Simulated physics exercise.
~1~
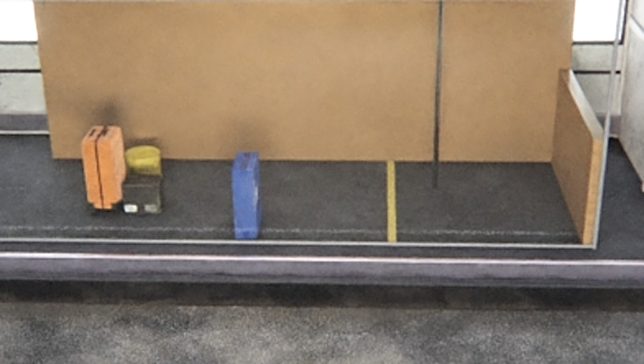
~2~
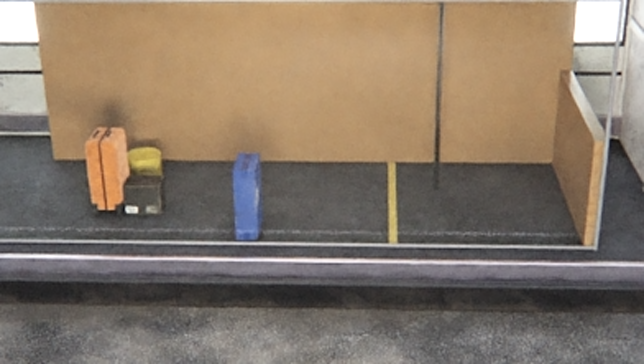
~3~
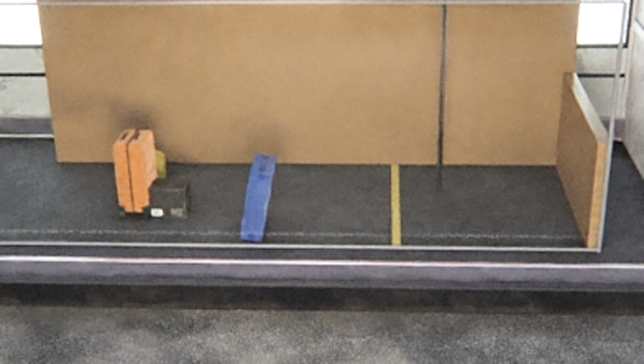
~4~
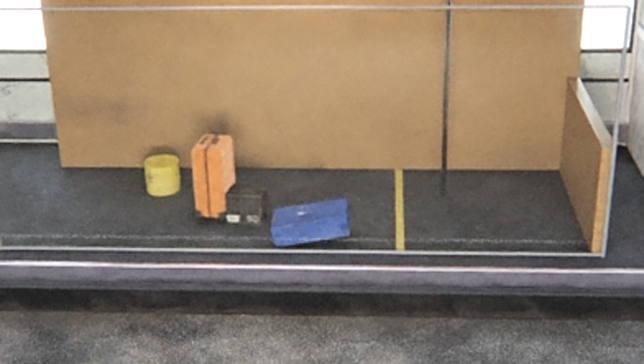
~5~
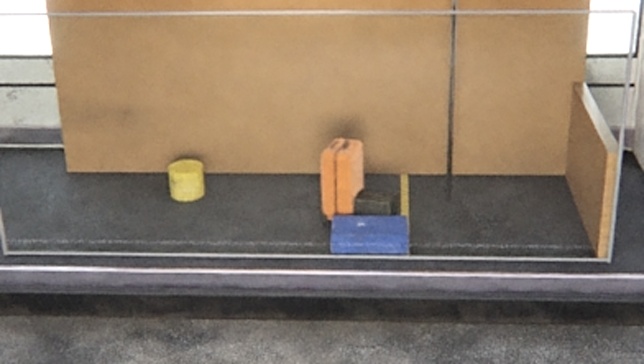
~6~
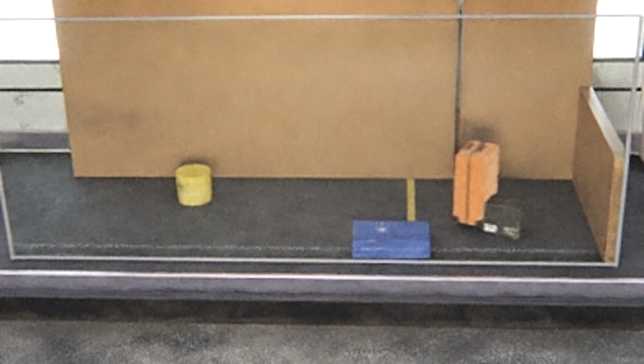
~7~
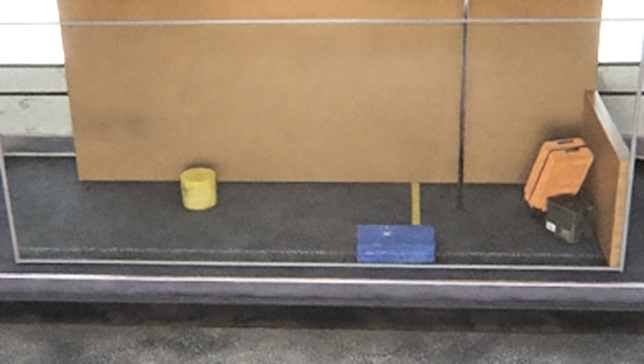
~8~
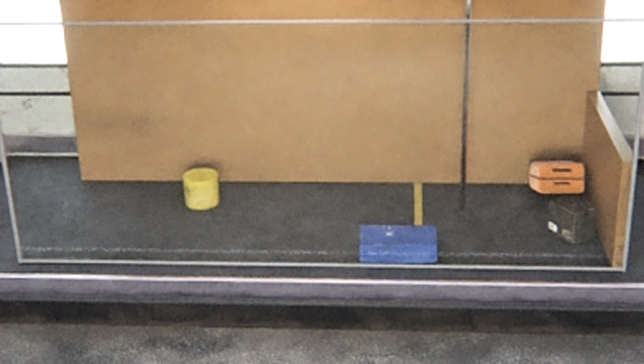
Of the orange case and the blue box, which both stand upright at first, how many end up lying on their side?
Two of them do. Both the orange case and the blue box are lying on their sides at the end.
